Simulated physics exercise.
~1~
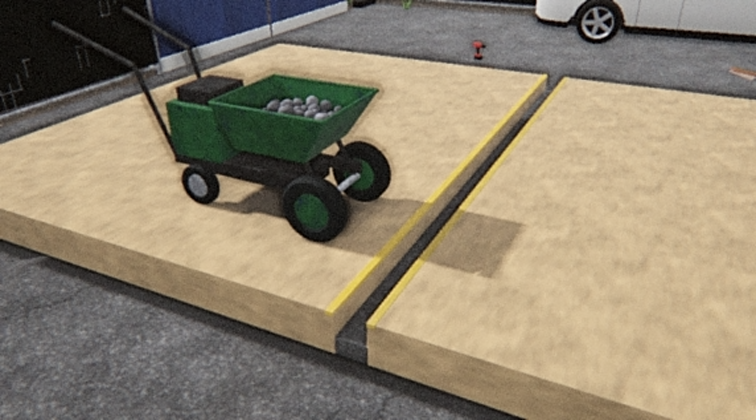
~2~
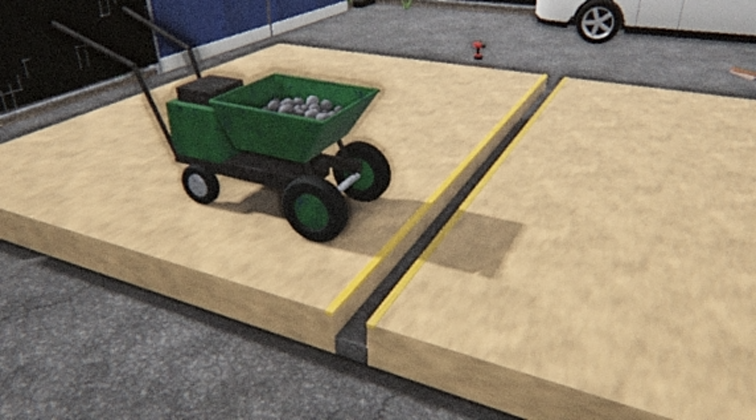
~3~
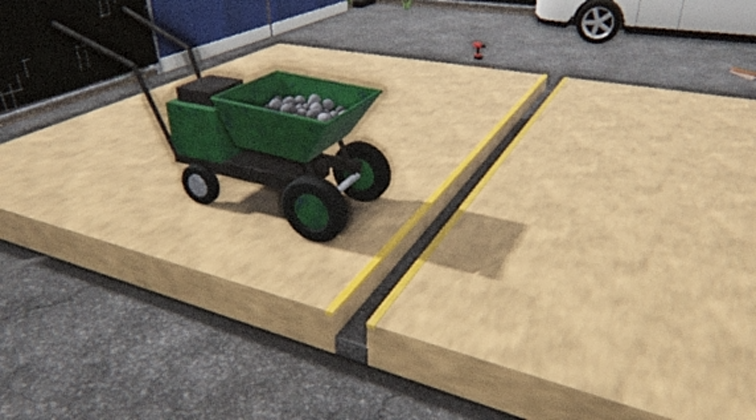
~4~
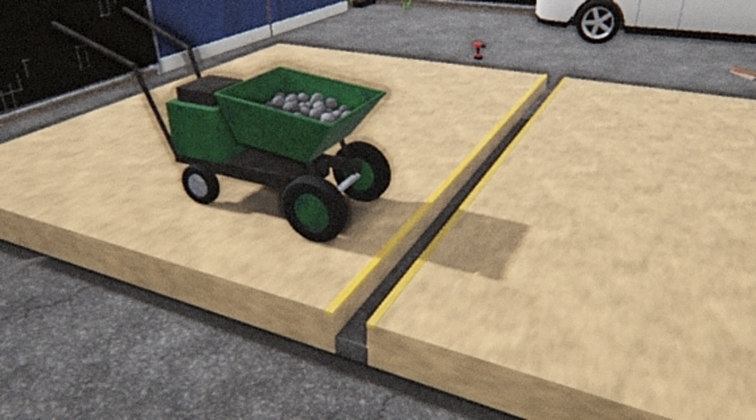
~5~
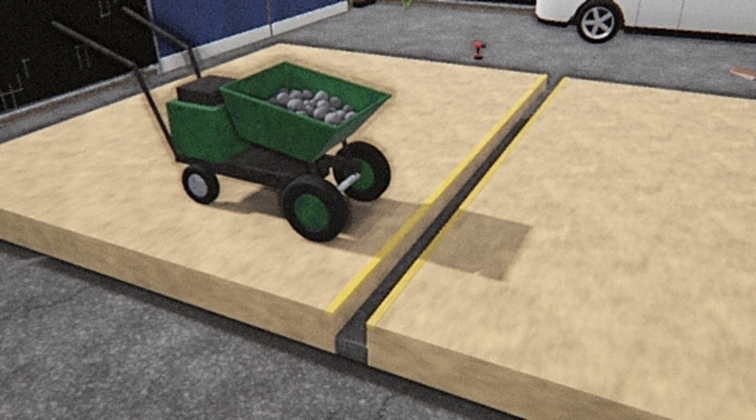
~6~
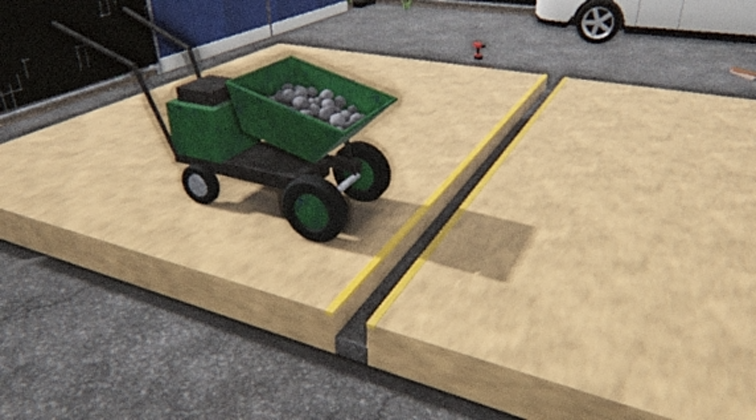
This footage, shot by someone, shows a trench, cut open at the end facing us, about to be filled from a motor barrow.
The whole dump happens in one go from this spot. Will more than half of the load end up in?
No: Ends mostly outside.
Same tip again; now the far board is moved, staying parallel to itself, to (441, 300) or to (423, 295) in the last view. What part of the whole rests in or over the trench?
You'd get 90 % in the first case and 60 % in the second.
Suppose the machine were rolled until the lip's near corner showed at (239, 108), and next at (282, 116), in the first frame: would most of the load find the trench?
Respectively: A smaller portion, the bigger portion.
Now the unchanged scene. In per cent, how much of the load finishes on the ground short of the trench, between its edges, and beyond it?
Short 0 %, between 15 %, beyond 85 %.
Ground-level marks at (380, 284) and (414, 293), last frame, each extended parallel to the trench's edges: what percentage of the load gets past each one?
Near 90 % and near 60 %, in that order.
Just after the last frame, skip tipped steeply; every one in the skip.
A moment on, skip tipped steeply; every one in the skip.
Further on, skip tipped right over; roughly a third in the skip; just a few in or heaped over the trench; roughly half beyond it; just a few falling.
When it is over, skip tipped right over; roughly a quarter in or heaped over the trench; the larger part beyond it.
